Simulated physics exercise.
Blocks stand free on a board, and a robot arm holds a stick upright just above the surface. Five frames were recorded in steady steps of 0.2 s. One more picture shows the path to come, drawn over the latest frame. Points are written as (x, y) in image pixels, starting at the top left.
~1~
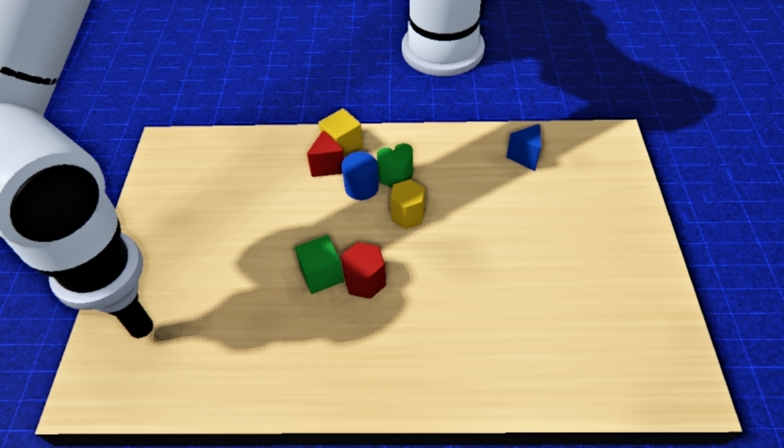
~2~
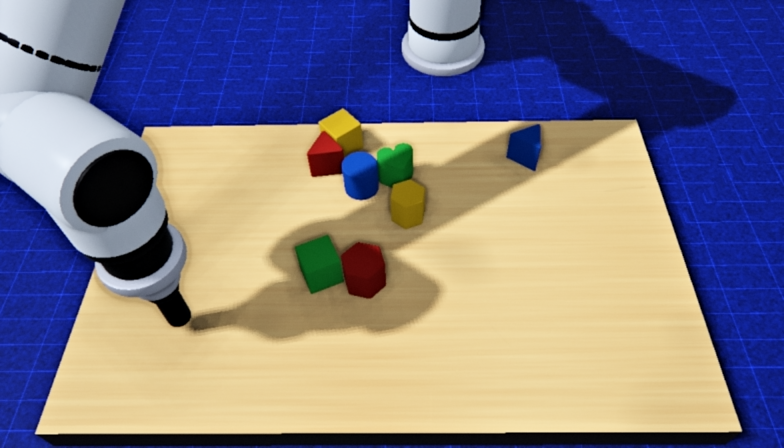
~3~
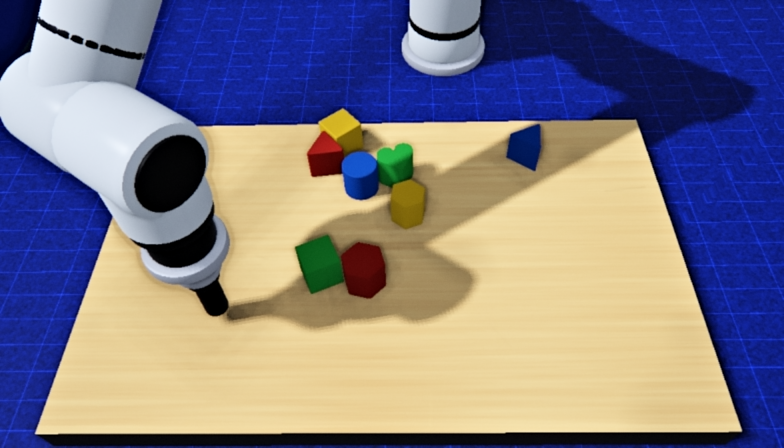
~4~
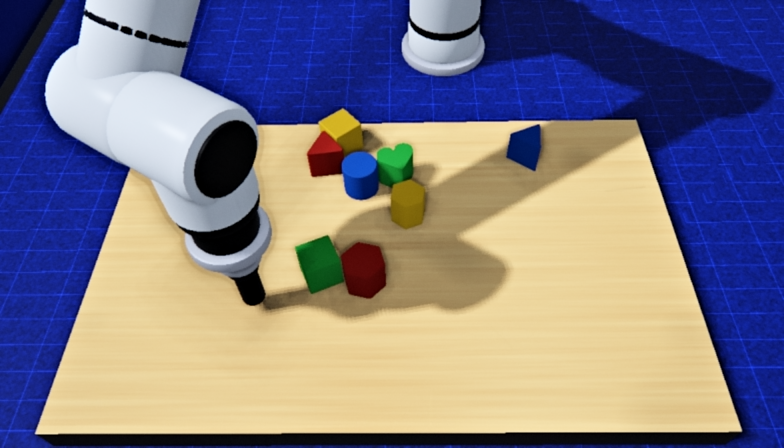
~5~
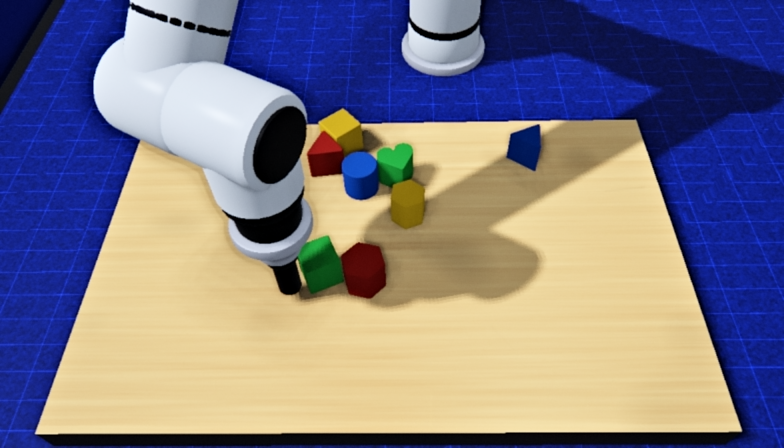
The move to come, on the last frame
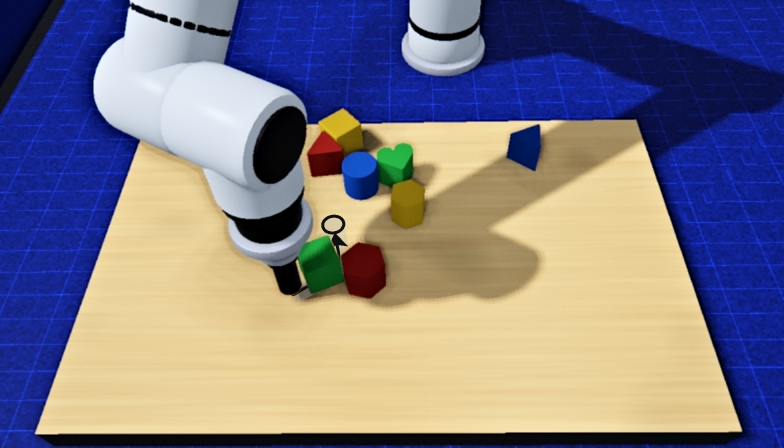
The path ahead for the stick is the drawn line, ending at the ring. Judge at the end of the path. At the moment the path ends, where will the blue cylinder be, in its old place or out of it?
The push misses it.
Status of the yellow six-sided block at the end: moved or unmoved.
At the end, its place is the same.
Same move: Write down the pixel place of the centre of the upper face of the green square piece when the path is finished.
The point I'd pick in the picture is (359, 202).
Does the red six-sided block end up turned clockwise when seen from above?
Yes - that is the case.
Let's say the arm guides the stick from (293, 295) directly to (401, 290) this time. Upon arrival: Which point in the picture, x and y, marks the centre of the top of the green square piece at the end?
I'd expect the centre of its top face to be at (334, 245).
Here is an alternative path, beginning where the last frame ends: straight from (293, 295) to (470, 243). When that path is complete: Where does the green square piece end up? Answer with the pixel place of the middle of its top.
I expect it at (345, 231).
The drawn path runs from (293, 295) by way of (324, 277) and (338, 251) to (333, 225).
The first path, step by step. One third of the way, stick at (323, 267); green square piece at (339, 234), turned 20° anticlockwise; red six-sided block at (374, 255), turned 35° clockwise.
Two thirds of the way, stick at (337, 241); green square piece at (355, 211), turned 15° anticlockwise; red six-sided block at (374, 255), turned 35° clockwise.
At the end, stick at (332, 215); green square piece at (359, 202); blue cylinder not moved; red six-sided block at (374, 255), turned 35° clockwise; yellow six-sided block not moved.
